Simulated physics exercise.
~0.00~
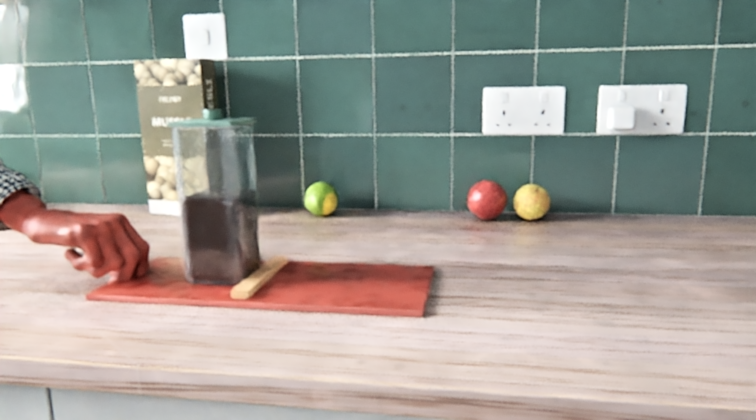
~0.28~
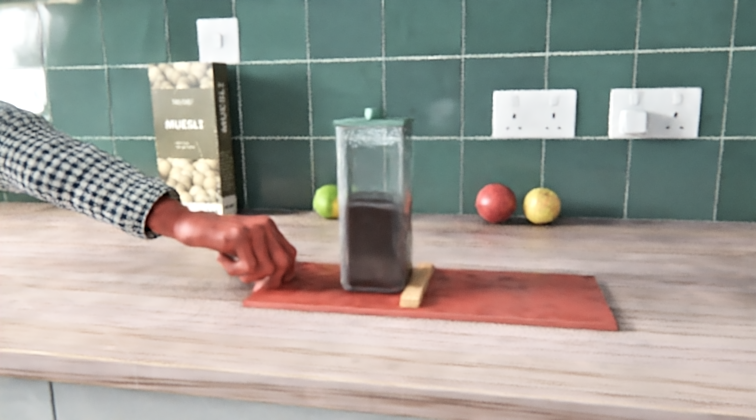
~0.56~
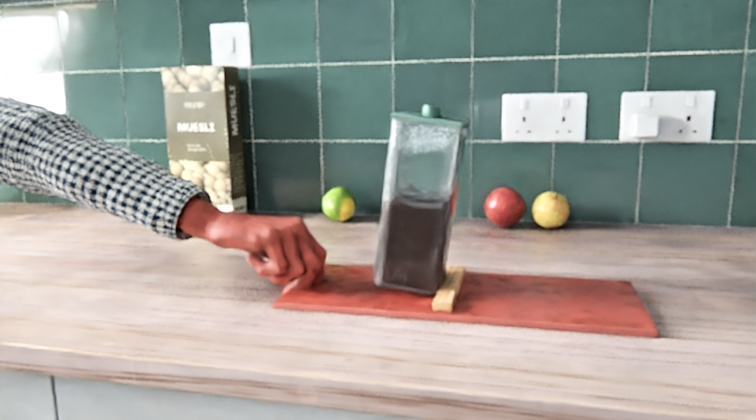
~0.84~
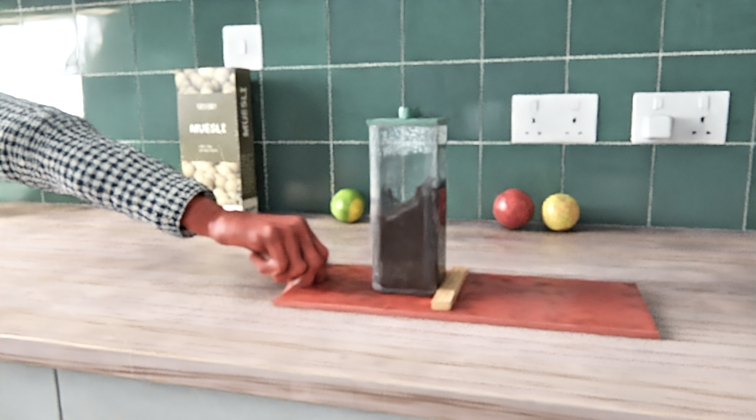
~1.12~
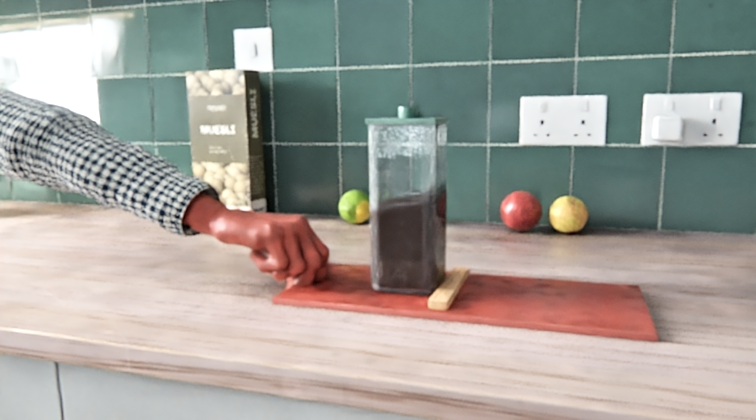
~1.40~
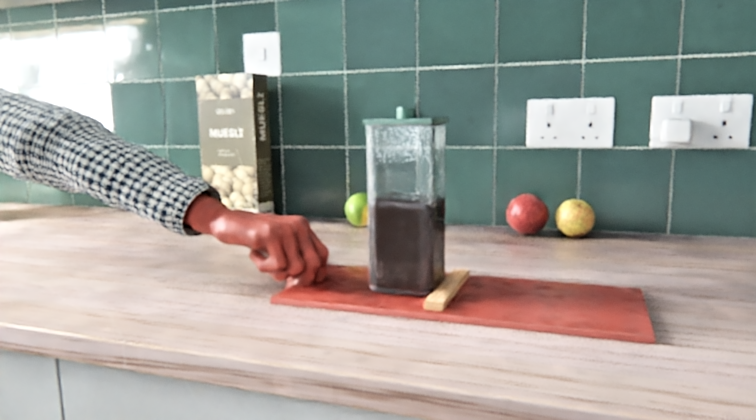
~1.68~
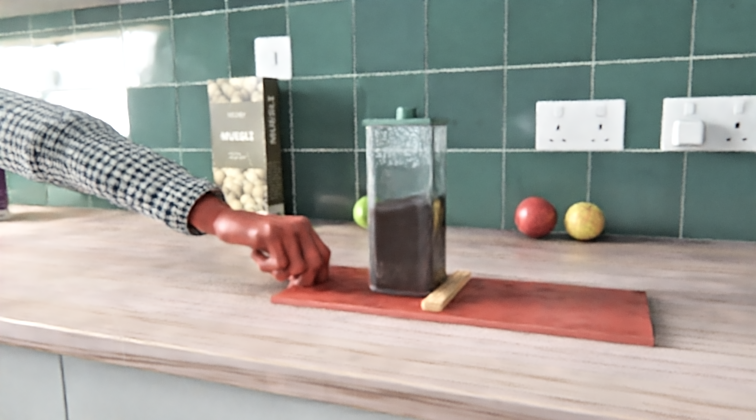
A tall clear container of dark liquid with a green lid slid right on a red board, a checked-sleeved hand at the board's left end, then tipped rightward against a wooden strip as the board stopped, rocked back upright and stayed standing.
